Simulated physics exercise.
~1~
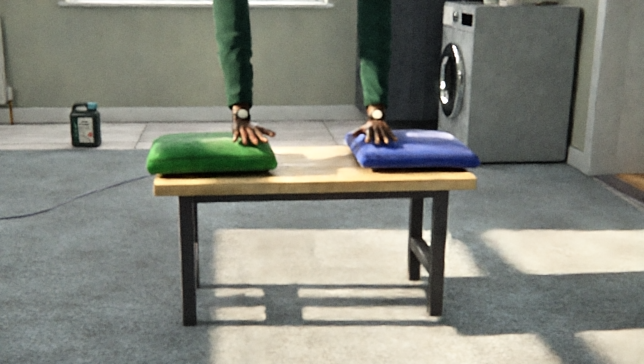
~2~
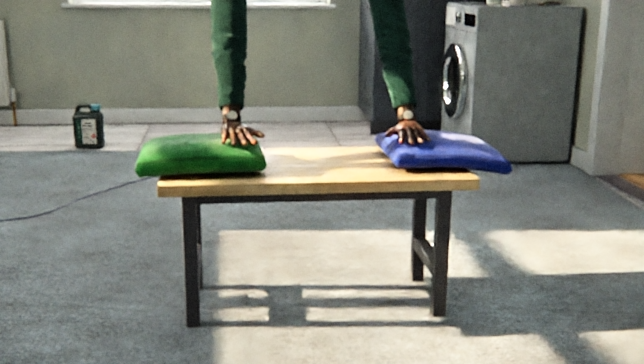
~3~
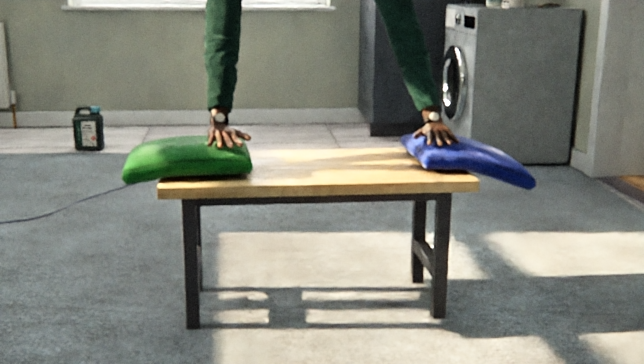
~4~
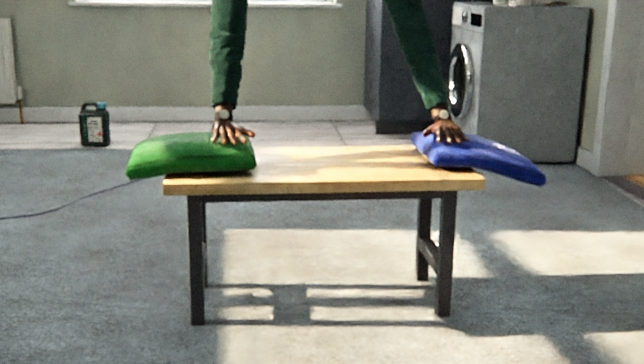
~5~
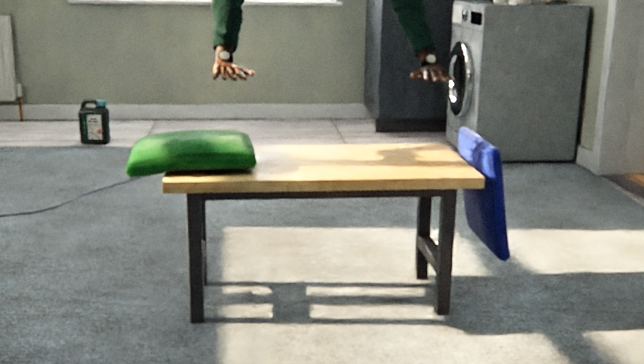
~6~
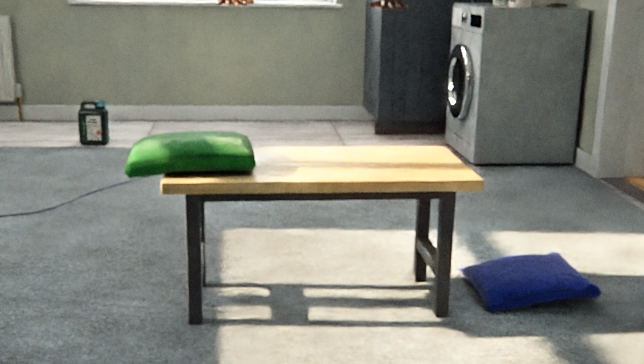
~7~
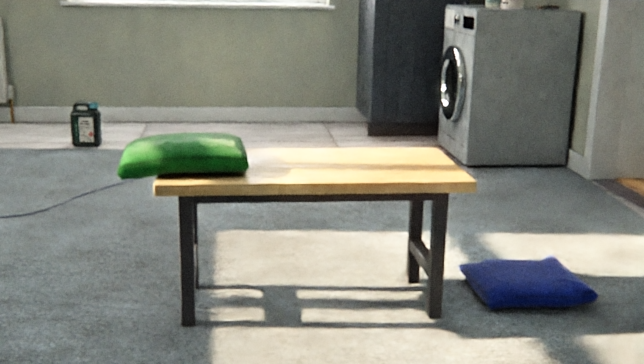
Two hands push a green pillow and blue cushion apart, and the blue one falls.
